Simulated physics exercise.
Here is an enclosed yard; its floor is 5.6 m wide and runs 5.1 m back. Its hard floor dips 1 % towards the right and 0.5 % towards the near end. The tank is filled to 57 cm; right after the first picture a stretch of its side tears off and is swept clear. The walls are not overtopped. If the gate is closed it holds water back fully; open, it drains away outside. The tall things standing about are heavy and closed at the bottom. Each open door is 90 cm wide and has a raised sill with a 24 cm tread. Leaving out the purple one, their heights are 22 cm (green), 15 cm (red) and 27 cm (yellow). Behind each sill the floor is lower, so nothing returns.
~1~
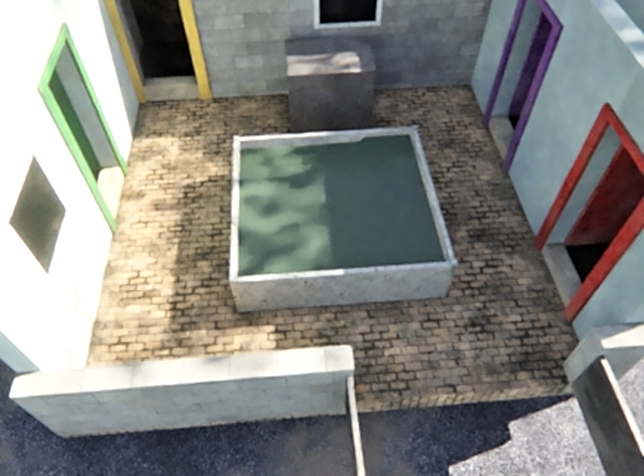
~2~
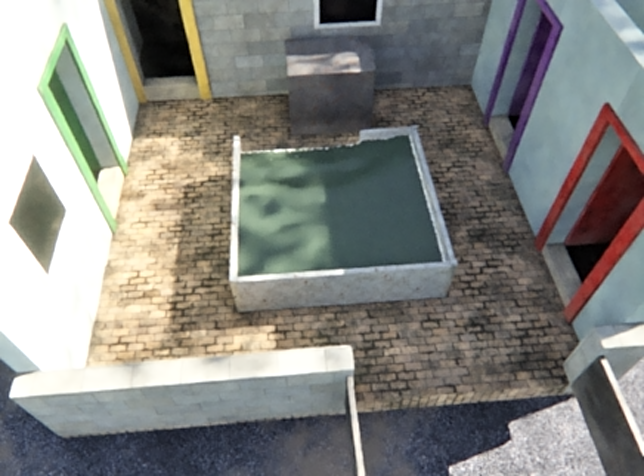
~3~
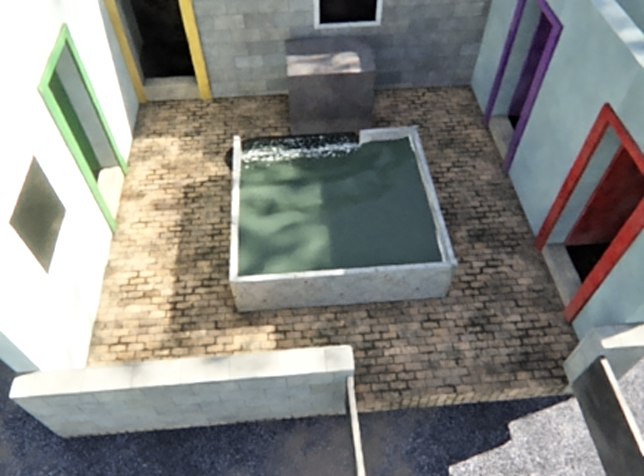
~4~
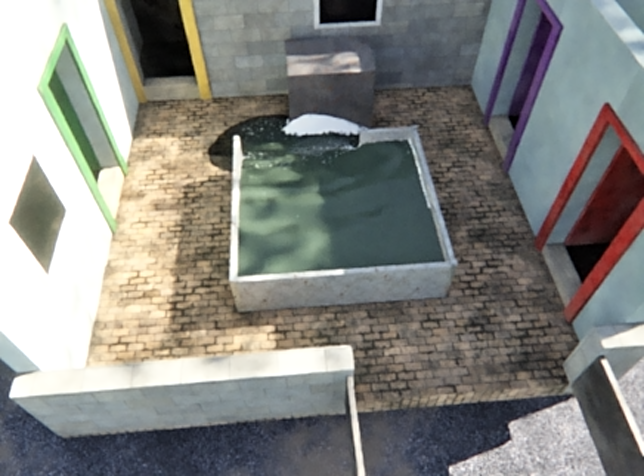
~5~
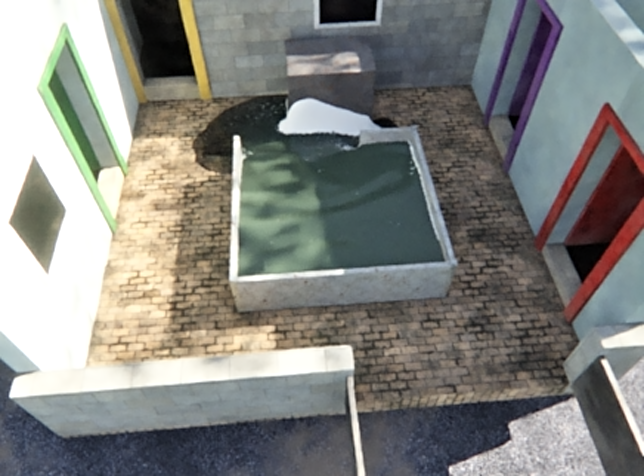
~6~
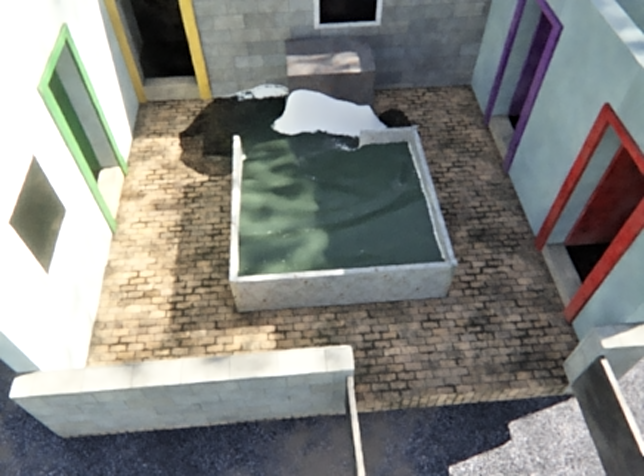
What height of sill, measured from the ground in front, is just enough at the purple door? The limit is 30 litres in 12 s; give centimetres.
About 17 cm.
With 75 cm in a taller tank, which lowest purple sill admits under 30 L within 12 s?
Some 24 cm.
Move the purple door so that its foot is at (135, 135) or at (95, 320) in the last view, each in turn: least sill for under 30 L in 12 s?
About 28 and 9.0 cm.
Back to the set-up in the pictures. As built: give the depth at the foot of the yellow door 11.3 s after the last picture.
About 7.5 cm.
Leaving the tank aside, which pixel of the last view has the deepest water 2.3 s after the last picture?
At about (150, 109).
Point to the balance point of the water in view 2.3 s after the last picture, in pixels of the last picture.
Near (304, 175).
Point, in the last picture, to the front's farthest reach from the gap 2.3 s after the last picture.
At about (581, 346).
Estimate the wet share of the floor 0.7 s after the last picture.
Near 30 per cent is wet.
Then, 0.7 s after the last picture water covers 30 % of the floor, deepest (44 cm) near (307, 138); it has not reached the purple door.
Then, 2.3 s after the last picture water covers 60 % of the floor, deepest (36 cm) near (150, 109); 21 cm at the purple door, 4 litres in over its 21 cm sill.
Then, 11.3 s after the last picture water covers 95 % of the floor, deepest (13 cm) near (478, 128); 11 cm at the purple door, 9 litres in over its 21 cm sill.
At the purple door as built, the water peaked near 23 cm, 1.7 s after the last picture.
Run again over the same 12 s with other heights there, 60 litres in over 14.5 cm, 16 litres over 19.5 cm. The limit of 30 litres is kept from about 17 cm up.
